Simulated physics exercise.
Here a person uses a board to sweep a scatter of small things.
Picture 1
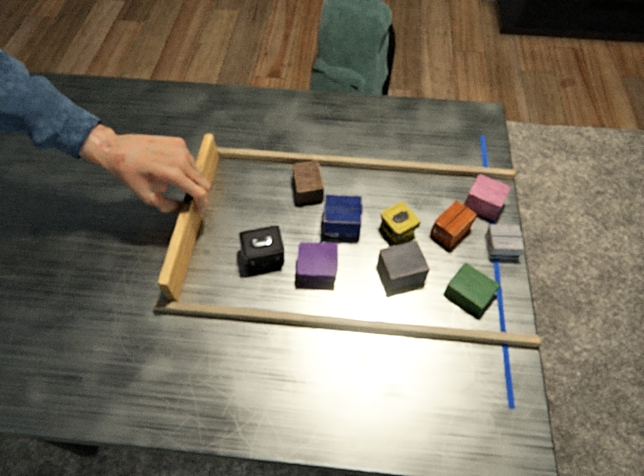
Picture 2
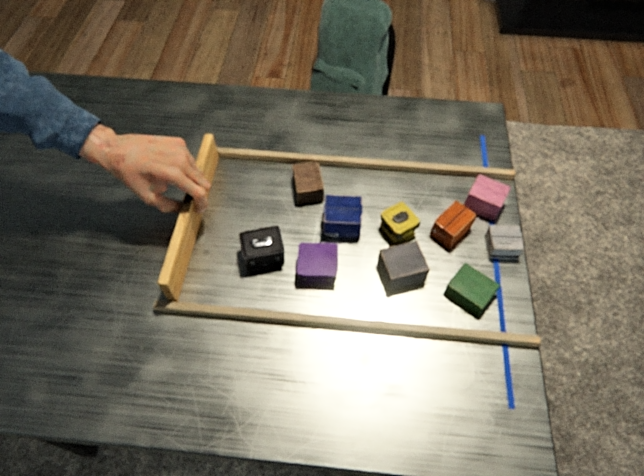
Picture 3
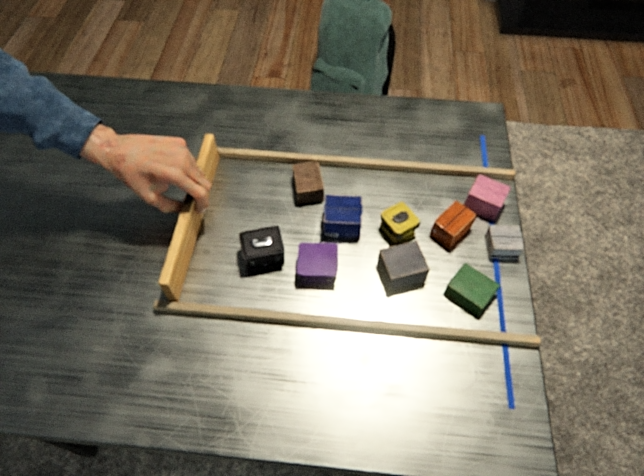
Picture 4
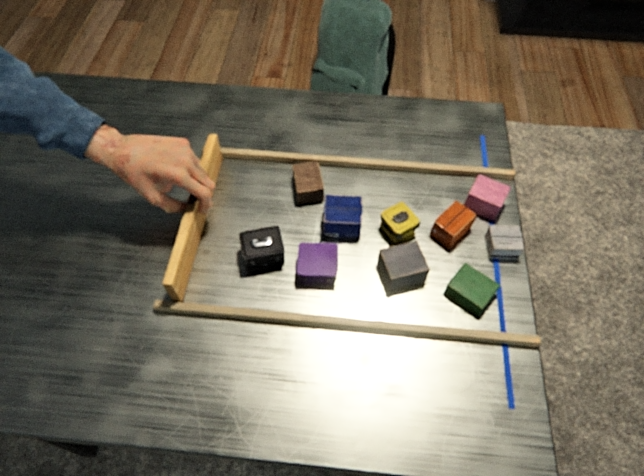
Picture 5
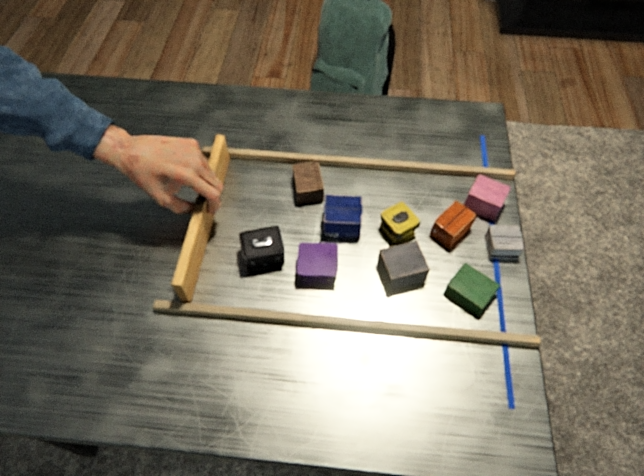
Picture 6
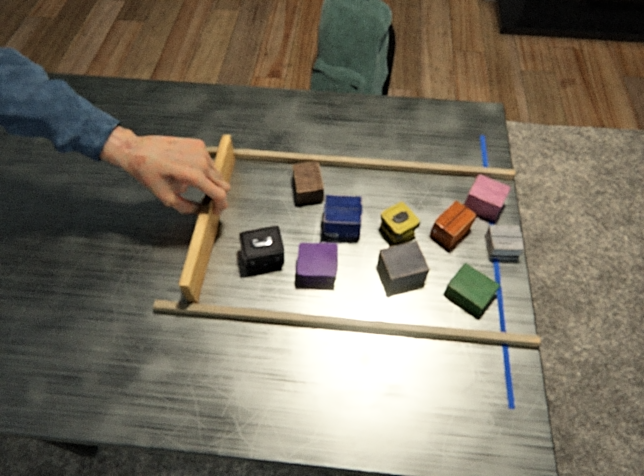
At the start, a hand grips a wooden board at the left end of two rails on a table, with scattered colored blocks and small boxes between them and blue tape at the right. The hand then slides the board slightly right toward the black case, while the objects stay still.
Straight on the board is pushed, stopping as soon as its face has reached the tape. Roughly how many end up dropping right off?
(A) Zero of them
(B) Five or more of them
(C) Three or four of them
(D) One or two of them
Option B: Five or more of them.
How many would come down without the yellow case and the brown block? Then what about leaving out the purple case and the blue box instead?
The first try gives 5, the second gives 5.
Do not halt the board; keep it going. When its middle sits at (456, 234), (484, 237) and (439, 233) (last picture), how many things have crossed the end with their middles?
4, 7 and 3.
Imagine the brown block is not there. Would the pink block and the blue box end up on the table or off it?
Well, the pink block is still there while the blue box is still there.
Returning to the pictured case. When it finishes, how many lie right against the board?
Contact count: 3.
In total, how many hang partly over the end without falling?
The tally is 2.
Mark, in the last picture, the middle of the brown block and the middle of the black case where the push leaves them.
Around (506, 200) and around (523, 276).
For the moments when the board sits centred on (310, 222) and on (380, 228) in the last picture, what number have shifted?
So far 4, and 8 at the second.
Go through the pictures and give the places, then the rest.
The first frame shows white box (504, 242); pink block (487, 197); green block (472, 289); board (192, 212); tape (495, 249).
The second frame shows pink block (486, 198); board (192, 212).
The third frame shows green block (472, 289); yellow case (399, 224).
The fourth frame shows white box (504, 242); orange box (453, 224).
The fifth frame shows pink block (486, 198); black case (263, 248).
The sixth frame shows white box (504, 242); pink block (486, 198); green block (472, 289); board (211, 214); tape (495, 249).
Soon after, none off yet; white box at rest near (504, 242); pink block at rest near (486, 198); green block at rest near (474, 289).
At rest, the number that fall off is five or more; fallen, purple case, yellow case, grey block, orange box, green block, pink block and white box.
